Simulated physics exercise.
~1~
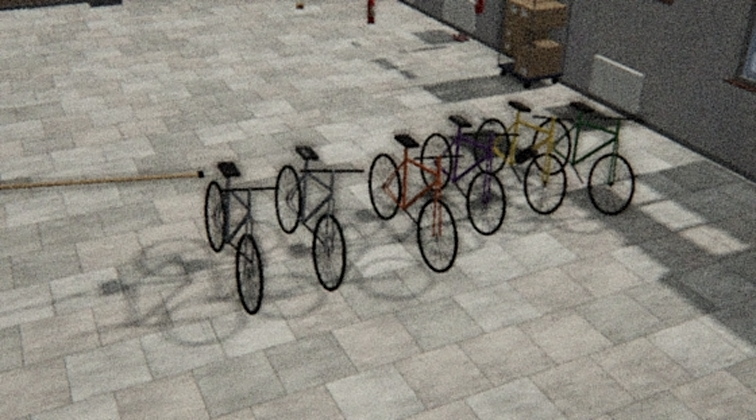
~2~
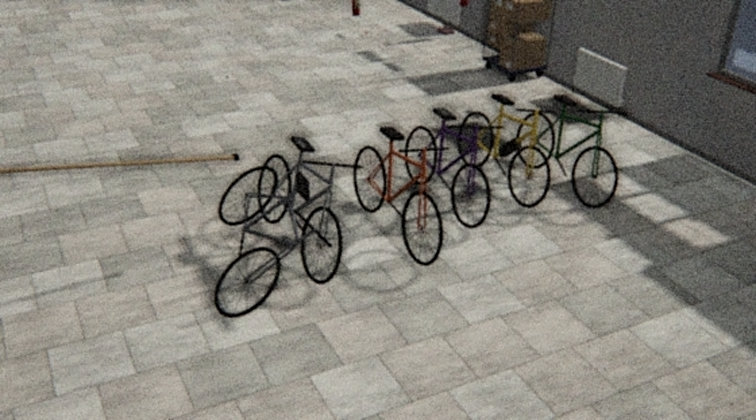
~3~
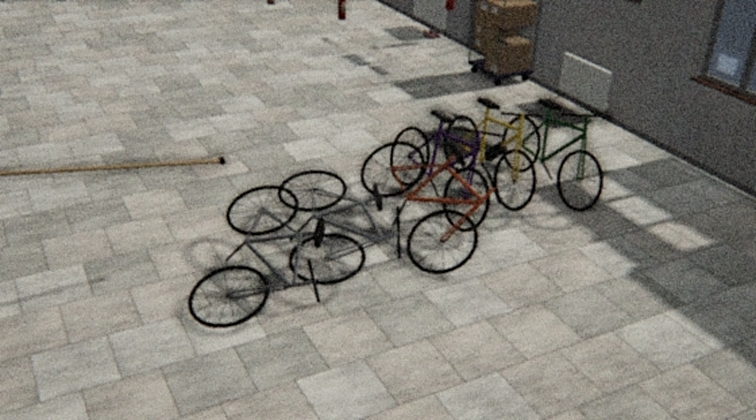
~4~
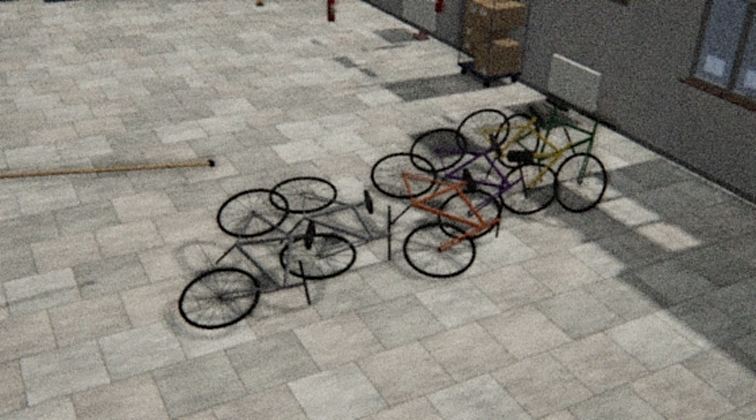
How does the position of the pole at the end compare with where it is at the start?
At the end the pole reaches slightly farther right and sits a little higher in view than at the start.
To begin with, six bikes stand in a row on a paved yard, two grey ones at the near end, then orange, purple, yellow and green, with a long pole reaching in from the left. The pole pushes right at the first saddle and stops as that grey bike tips into its neighbour. The second grey bike goes down too, and the orange one topples after it. The purple and yellow bikes then tip over in turn, while the view drifts slightly right. At the end, only the green bike at the far end is still standing.
